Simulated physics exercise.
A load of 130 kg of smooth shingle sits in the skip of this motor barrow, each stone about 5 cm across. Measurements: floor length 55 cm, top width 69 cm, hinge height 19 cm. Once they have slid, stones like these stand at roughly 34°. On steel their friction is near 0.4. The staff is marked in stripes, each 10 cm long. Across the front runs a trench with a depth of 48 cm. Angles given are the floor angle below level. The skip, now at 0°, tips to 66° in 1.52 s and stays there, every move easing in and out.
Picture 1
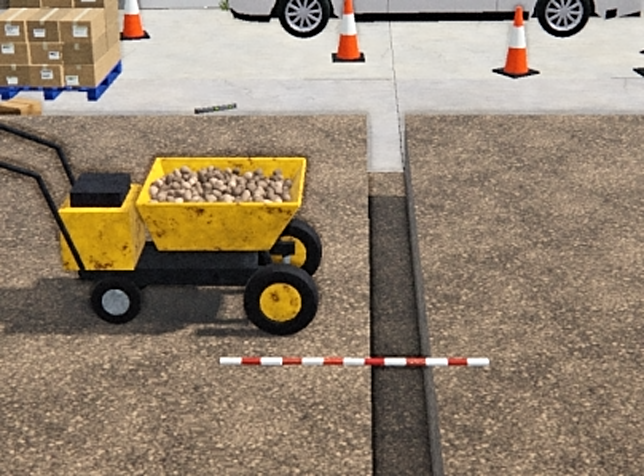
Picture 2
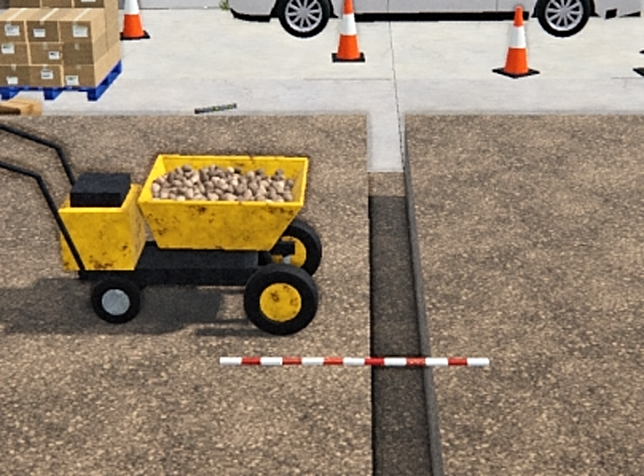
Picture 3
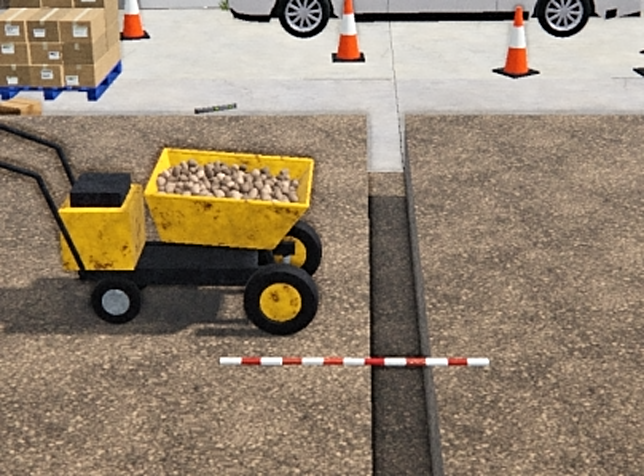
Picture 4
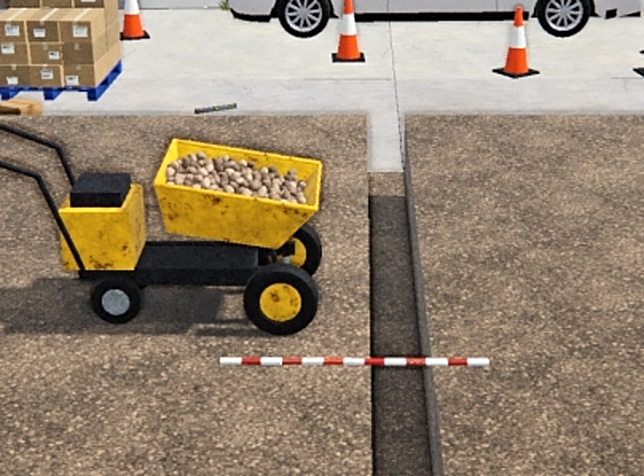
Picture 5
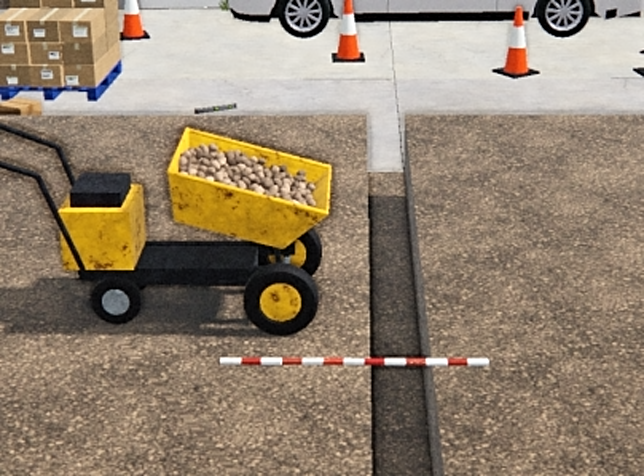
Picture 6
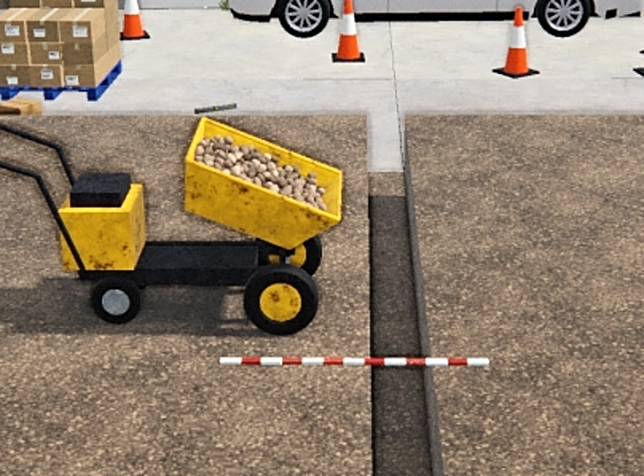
Yellow skip of a motor barrow tilting forward to the right, its rear rising steadily with a load of smooth stones inside.
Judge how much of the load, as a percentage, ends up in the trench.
Around 64 %.
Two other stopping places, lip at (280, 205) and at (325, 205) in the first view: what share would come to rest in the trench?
Near 80 and near 35 percent.
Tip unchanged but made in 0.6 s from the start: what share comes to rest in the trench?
Estimate: About 40 %.
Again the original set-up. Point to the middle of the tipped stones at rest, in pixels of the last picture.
Roughly at pixel (411, 366).
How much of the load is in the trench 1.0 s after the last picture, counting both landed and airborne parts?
Around 25 per cent of it, at that instant.
Then, 0.5 s after the last picture the floor is at 56°, 100 % in the skip; the foremost stones are at (383, 232).
Then, 1.0 s after the last picture the floor is at 66°, 57 % in the skip, 23 % in the trench, 20 % past the trench; the foremost stones are at (502, 310).
Then, 1.4 s after the last picture the floor is at 66°, 34 % in the skip, 34 % in the trench, 32 % past the trench; the foremost stones are at (578, 319).
Then, 3.3 s after the last picture the floor is at 66°, 4 % in the skip, 64 % in the trench, 32 % past the trench; the foremost stones are at (616, 310).
